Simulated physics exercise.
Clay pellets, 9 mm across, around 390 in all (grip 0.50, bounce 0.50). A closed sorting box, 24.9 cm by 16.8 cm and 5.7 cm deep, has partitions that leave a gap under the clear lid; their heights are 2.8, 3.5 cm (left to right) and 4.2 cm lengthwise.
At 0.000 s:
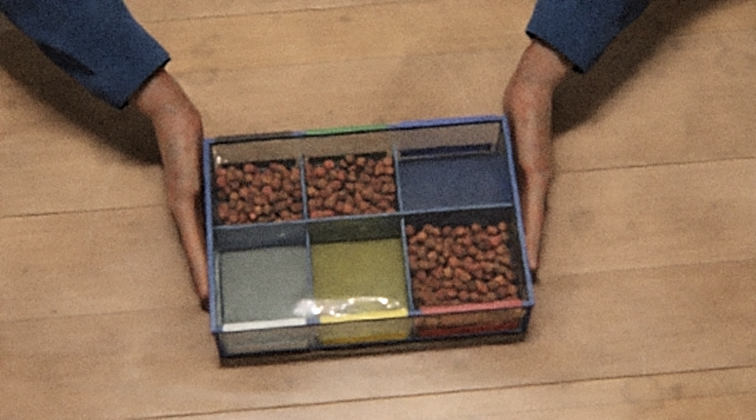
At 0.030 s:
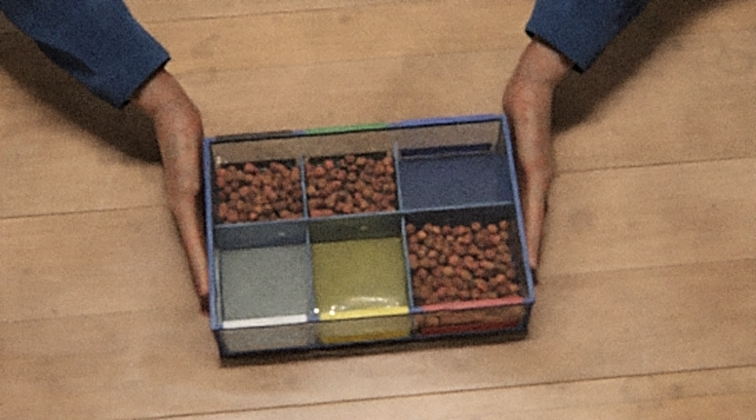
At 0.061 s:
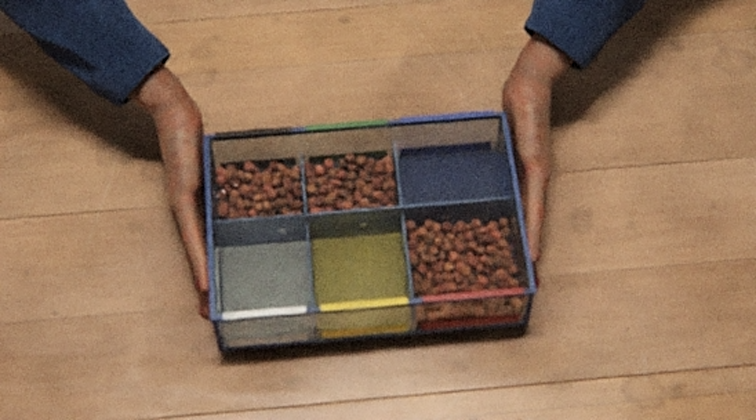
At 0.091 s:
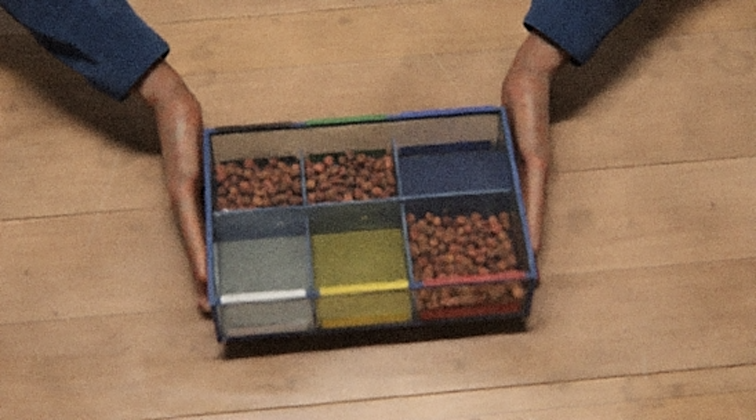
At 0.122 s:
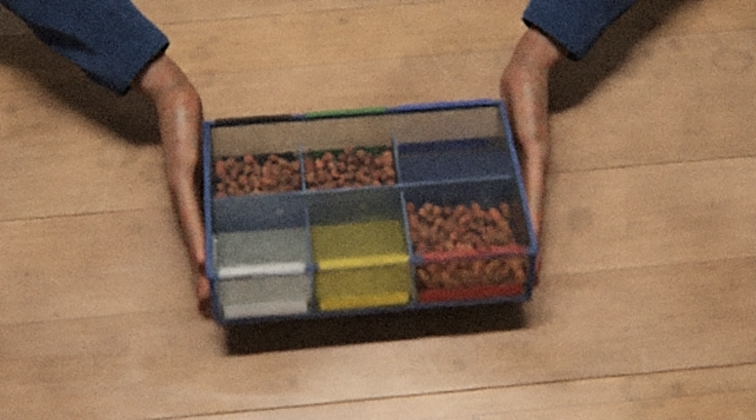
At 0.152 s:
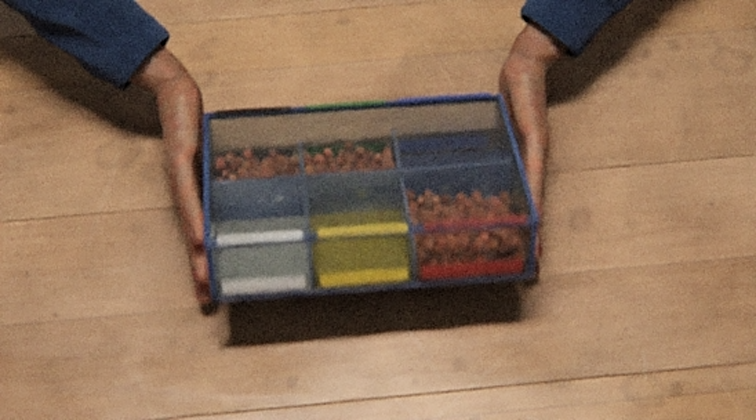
Clear-lidded sorting box of reddish-brown pellets tilting, its front edge rising, as two hands grip its sides above a wooden floor.
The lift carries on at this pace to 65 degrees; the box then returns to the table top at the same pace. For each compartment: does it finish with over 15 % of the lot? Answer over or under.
Red compartment: Over; blue compartment: Under; green compartment: Over; yellow compartment: Under; white compartment: Under; black compartment: Over.
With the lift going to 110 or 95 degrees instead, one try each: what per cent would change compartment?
About 15 and 10 per cent.
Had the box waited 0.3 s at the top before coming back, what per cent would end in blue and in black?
Blue 5; black 30.
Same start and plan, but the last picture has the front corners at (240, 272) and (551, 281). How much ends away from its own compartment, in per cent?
Then about 20 per cent.
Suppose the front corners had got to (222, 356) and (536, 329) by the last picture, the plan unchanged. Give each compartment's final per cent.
Red 40; blue 0; green 25; yellow 5; white 5; black 20.
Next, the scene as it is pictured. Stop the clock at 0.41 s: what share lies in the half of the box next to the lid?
Some 20 per cent.
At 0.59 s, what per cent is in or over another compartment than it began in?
About 5 per cent.
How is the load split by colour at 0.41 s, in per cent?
Red 40, blue 0, green 30, yellow 0, white 0, black 30.
After 0.41 s, tilt 63 degrees; red 40 %, green 30 %, black 30 %.
After 0.59 s, tilt 23 degrees; red 35 %, blue 5 %, green 30 %, black 30 %.
After 0.89 s, tilt 0 degrees; red 35 %, blue 5 %, green 30 %, black 30 %.
In the end, at 1.3 s, red 35 %, blue 5 %, green 30 %, yellow 0 %, white 0 %, black 30 %.
